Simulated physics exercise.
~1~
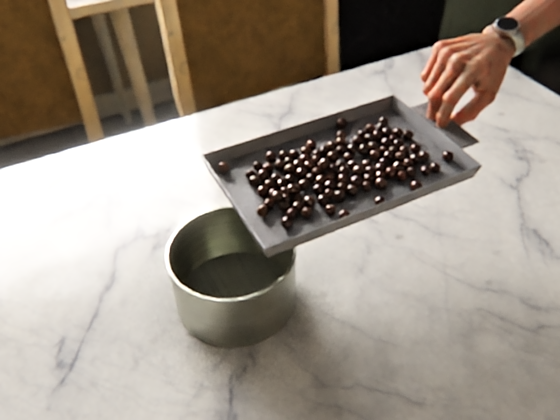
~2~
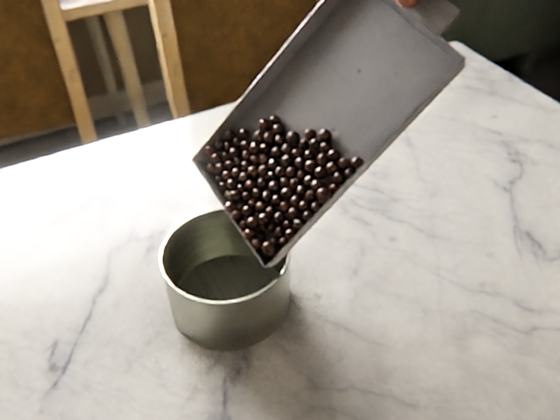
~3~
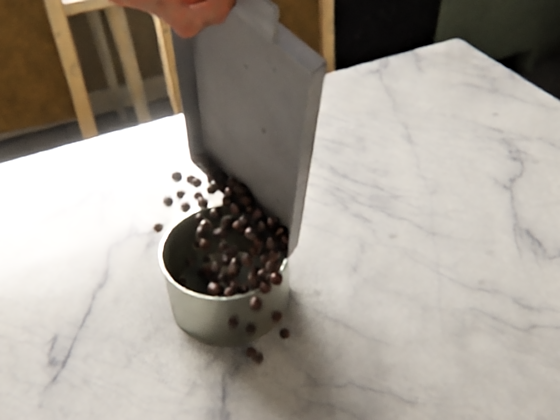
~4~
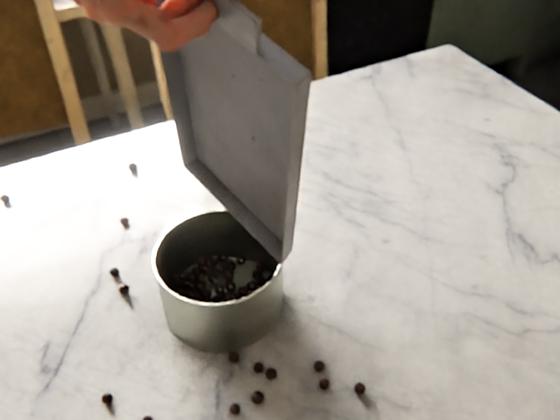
A grey tray of dark chocolate balls was tipped steeply by a hand over a round metal pot on a marble table, and most of them tumbled inside while some bounced out and ended up scattered across the tabletop.
